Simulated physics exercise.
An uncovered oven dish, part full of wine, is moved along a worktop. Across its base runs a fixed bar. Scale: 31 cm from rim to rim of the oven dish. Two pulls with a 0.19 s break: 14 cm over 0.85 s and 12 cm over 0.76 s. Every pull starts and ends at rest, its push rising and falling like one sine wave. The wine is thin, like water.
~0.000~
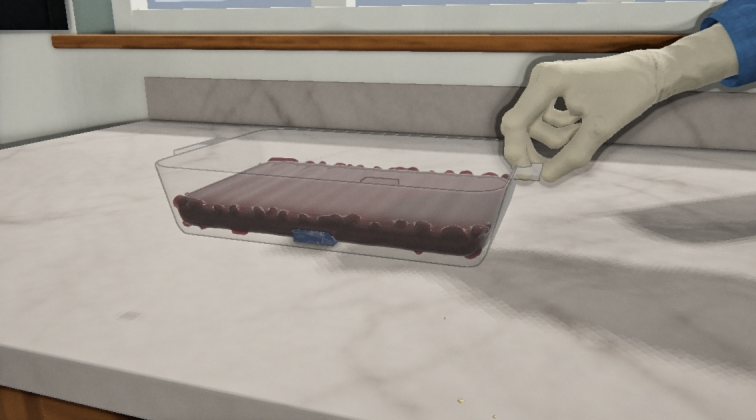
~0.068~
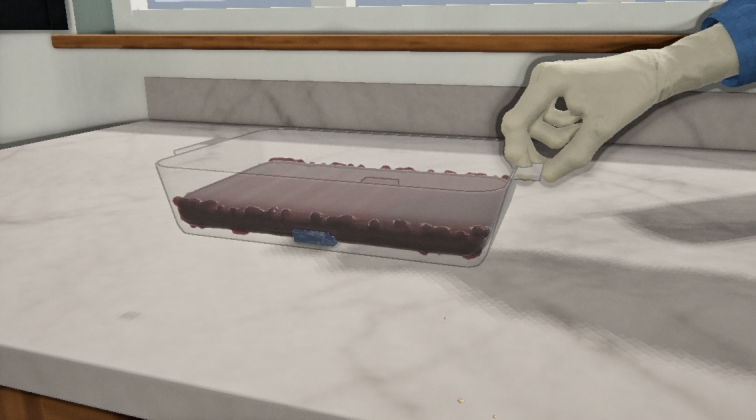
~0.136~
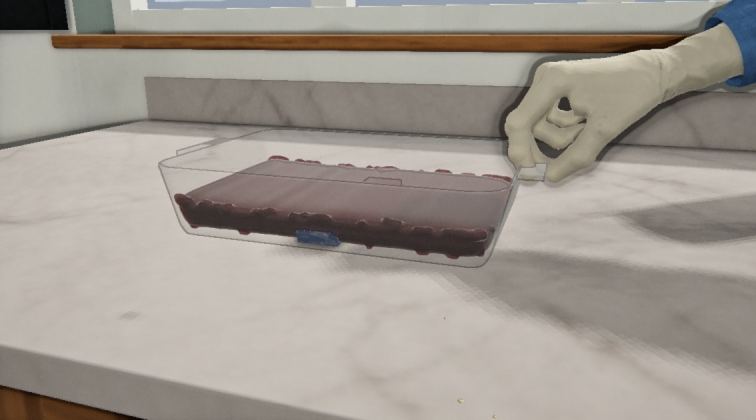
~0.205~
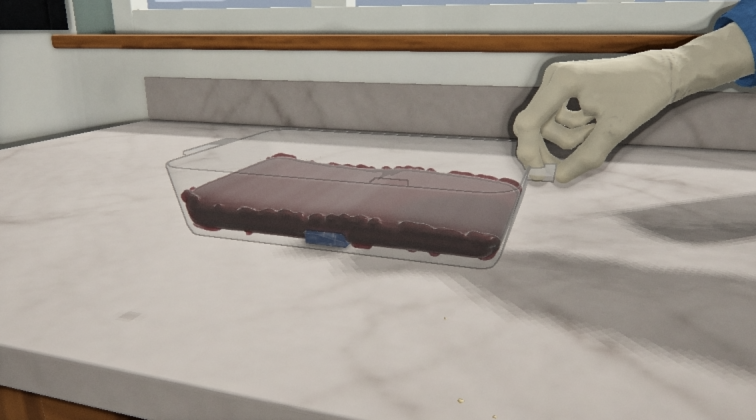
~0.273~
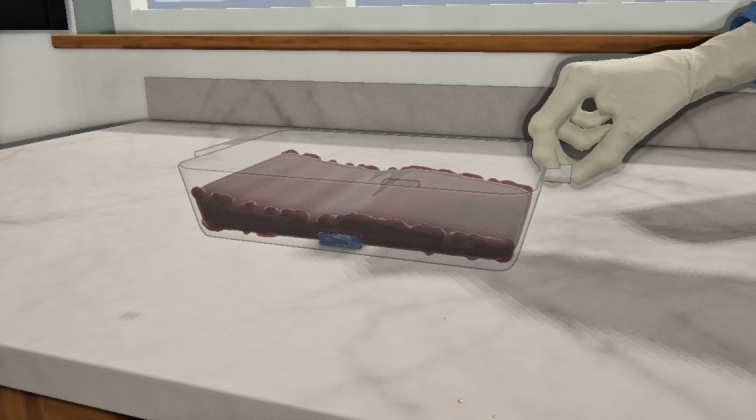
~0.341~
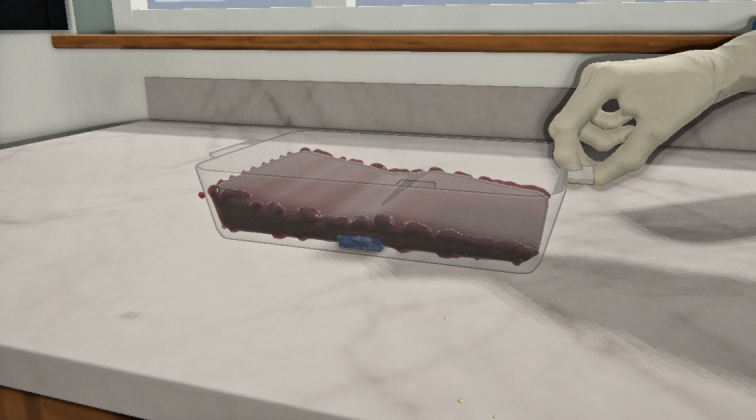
A gloved hand pulled a clear oven dish of dark red wine slowly to the right along a marble-look worktop, and the wine tilted, rising at the left and sinking at the right.
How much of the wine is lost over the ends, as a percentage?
Close to 6 per cent.
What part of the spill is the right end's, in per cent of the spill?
About 50 per cent.
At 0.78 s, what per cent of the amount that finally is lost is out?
Near 0 in a hundred.
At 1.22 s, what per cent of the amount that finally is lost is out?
Near 10 in a hundred.
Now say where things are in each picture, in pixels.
In the first picture, 0.0 cm from the start; oven dish, level (229, 175) left, (505, 199) right, rim (518, 166); the wine stands 34 mm below the rim; the top of the bar is at (315, 231).
In the second picture, 0.0 cm from the start; oven dish, level (229, 176) left, (505, 199) right.
In the third picture, 0.4 cm from the start; oven dish, level (231, 174) left, (508, 202) right.
In the fourth picture, 1.1 cm from the start; oven dish, level (236, 170) left, (514, 206) right.
In the fifth picture, 2.4 cm from the start; oven dish, level (246, 167) left, (524, 210) right.
In the sixth picture, 4.2 cm from the start; oven dish, level (260, 165) left, (528, 211) right.
Then, 0.78 s in, it has gone 14 cm; 0 per cent is out over the left end and 0 over the right.
Then, 1.22 s in, it has gone 15 cm; 0 per cent is out over the left end and 0 over the right.
Then, 1.65 s in, it has gone 25 cm; 2 per cent is out over the left end and 0 over the right.
Then, 2.09 s in, it has gone 26 cm; 2 per cent is out over the left end and 3 over the right.
Finally, 6 per cent is out in all, 3 of it over the left end.
